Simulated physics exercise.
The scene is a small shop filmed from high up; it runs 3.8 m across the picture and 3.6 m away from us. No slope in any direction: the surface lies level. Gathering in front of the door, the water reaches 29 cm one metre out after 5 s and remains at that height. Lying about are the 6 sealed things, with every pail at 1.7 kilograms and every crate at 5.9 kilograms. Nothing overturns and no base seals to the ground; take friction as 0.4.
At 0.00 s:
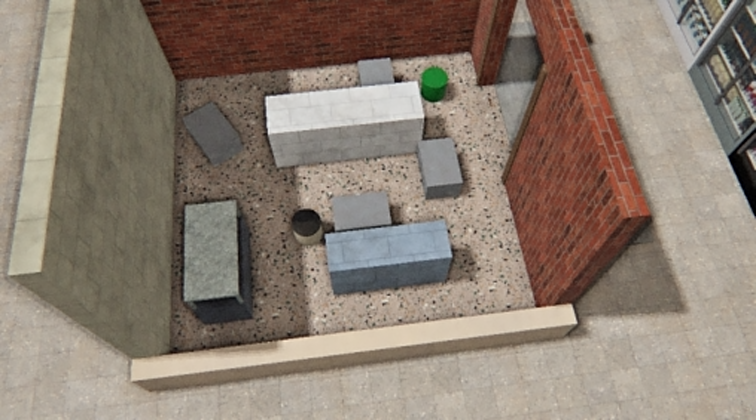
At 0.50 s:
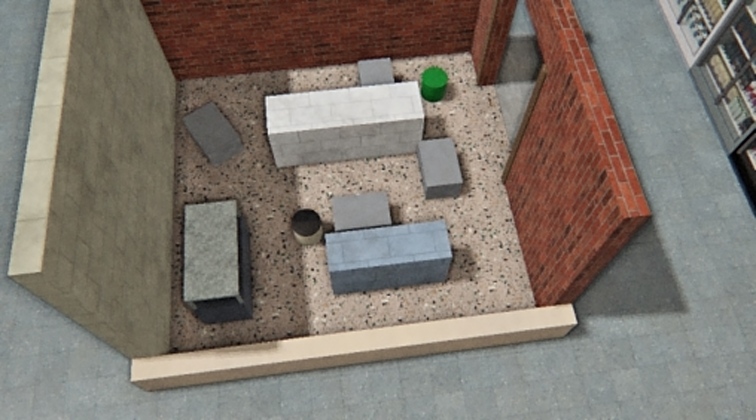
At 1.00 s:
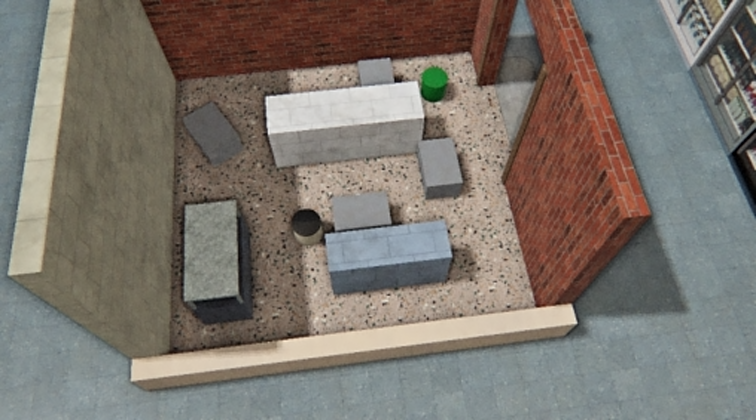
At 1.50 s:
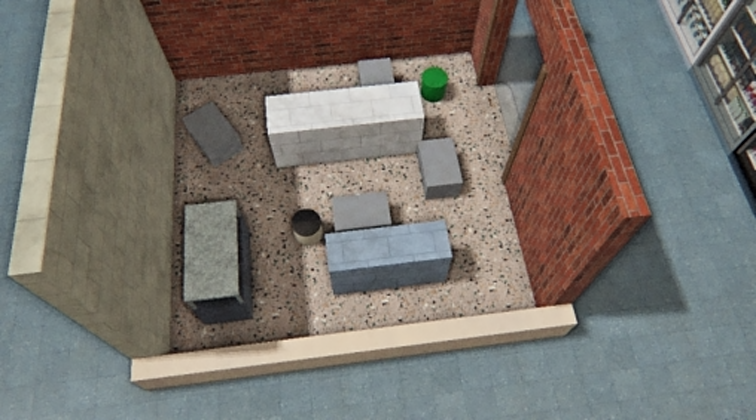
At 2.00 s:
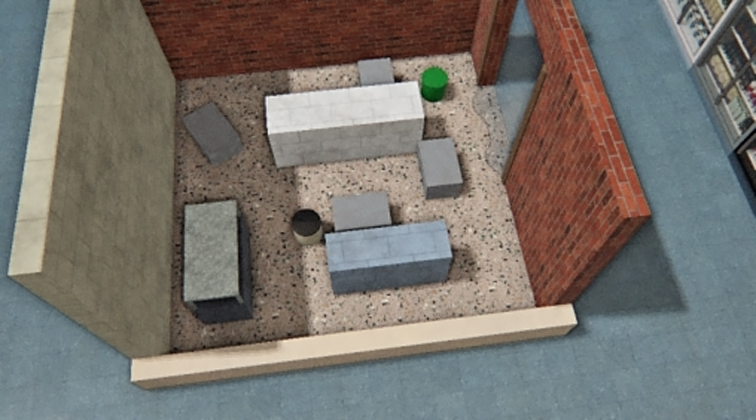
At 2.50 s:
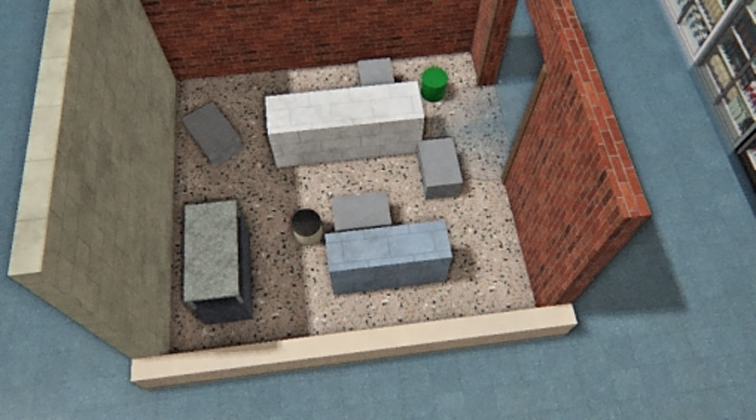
We see a small shop from above, with blocks and a green pail on its speckled floor, as bluish water covers the paving outside and then spreads in through the doorway on the right, while the objects stay still.
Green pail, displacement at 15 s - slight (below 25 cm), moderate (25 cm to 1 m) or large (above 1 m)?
Moderate.
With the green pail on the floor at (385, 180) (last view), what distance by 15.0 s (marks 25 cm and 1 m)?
In that run it wanders a bit.
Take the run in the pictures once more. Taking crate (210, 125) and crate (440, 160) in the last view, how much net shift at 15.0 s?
One is off by 60 cm, the other by 80 cm, in the order asked.
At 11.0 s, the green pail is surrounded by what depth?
I'd say around 13 cm.
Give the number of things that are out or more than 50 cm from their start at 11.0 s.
I count 4 of them.
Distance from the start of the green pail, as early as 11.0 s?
Roughly 20 centimetres by that point.
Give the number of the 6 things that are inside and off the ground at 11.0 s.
By my count, 6.
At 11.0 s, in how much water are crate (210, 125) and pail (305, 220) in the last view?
Close to 14 and 19 centimetres.
After 3.5 s the green pail is near (429, 68), 0.2 m from its start, aground; 0 afloat.
After 6.8 s the green pail is near (424, 48), 0.4 m from its start, afloat; 5 afloat.
After 11.0 s the green pail is near (436, 57), 0.2 m from its start, afloat; 6 afloat.
After 15.0 s the green pail is near (467, 40), 0.5 m from its start, afloat; 6 afloat.
